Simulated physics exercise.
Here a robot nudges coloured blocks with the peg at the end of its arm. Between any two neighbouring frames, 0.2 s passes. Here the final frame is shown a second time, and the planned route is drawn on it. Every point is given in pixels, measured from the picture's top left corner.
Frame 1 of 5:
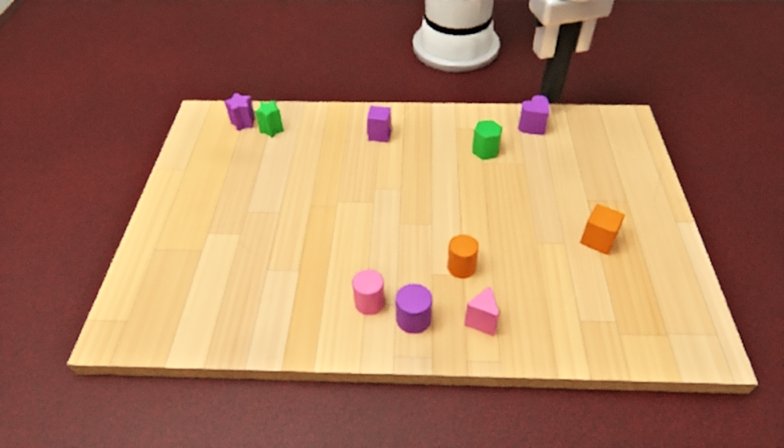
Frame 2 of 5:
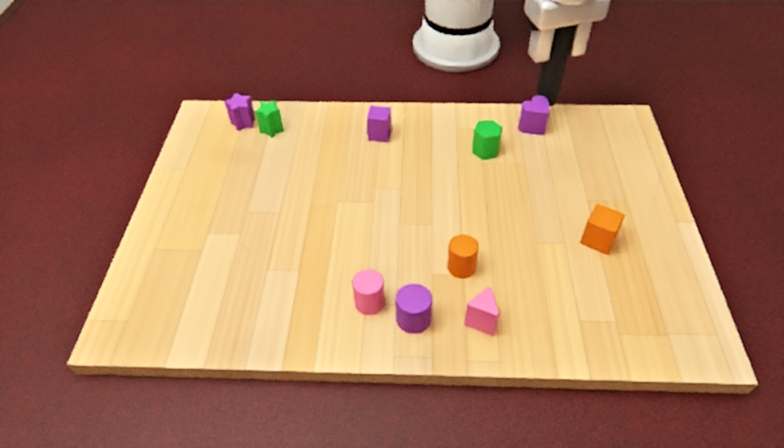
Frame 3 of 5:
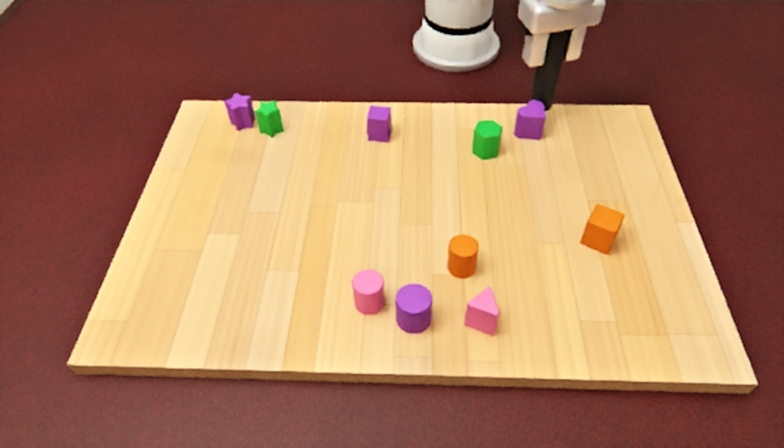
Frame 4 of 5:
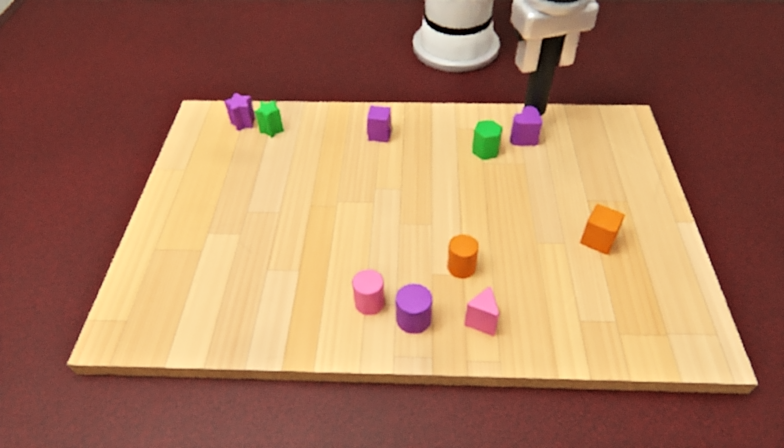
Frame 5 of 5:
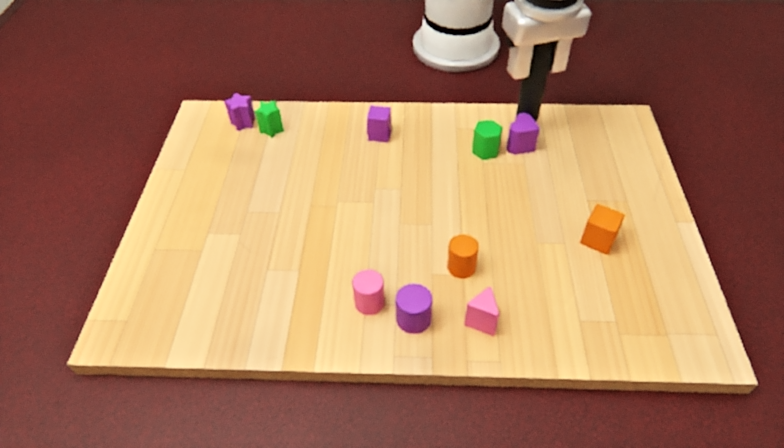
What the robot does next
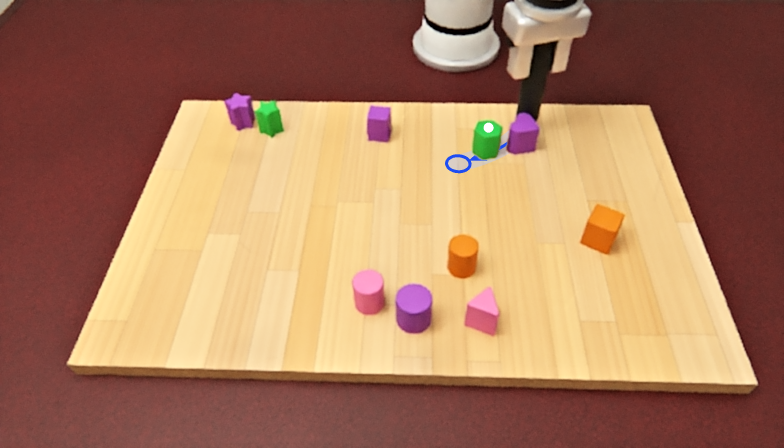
A robot arm's peg nudges a purple block down and left toward a green hexagon.
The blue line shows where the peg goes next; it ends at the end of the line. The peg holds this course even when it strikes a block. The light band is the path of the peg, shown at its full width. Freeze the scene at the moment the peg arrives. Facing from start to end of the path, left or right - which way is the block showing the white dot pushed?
The block showing the white dot goes right.
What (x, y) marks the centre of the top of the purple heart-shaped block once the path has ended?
At (512, 142).
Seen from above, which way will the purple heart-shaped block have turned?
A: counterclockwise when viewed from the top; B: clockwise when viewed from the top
I choose A.
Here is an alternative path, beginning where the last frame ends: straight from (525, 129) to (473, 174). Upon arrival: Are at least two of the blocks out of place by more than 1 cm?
Yes, it checks out.
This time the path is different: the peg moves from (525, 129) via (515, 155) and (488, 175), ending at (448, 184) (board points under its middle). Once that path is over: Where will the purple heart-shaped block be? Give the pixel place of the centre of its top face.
My best guess is (510, 166).
Drawn move, from (525, 129) by way of (497, 150) to (458, 164); the dot is on the green hexagon.
The first path, step by step. One third of the way, peg at (509, 131); purple heart-shaped block at (518, 138), turned 45° anticlockwise.
Two thirds of the way, peg at (486, 143); green hexagon at (462, 135), turned 35° clockwise; purple heart-shaped block at (512, 142), turned 95° anticlockwise.
At the end, peg at (459, 151); green hexagon at (434, 139), turned 55° clockwise; purple heart-shaped block at (512, 142), turned 95° anticlockwise.
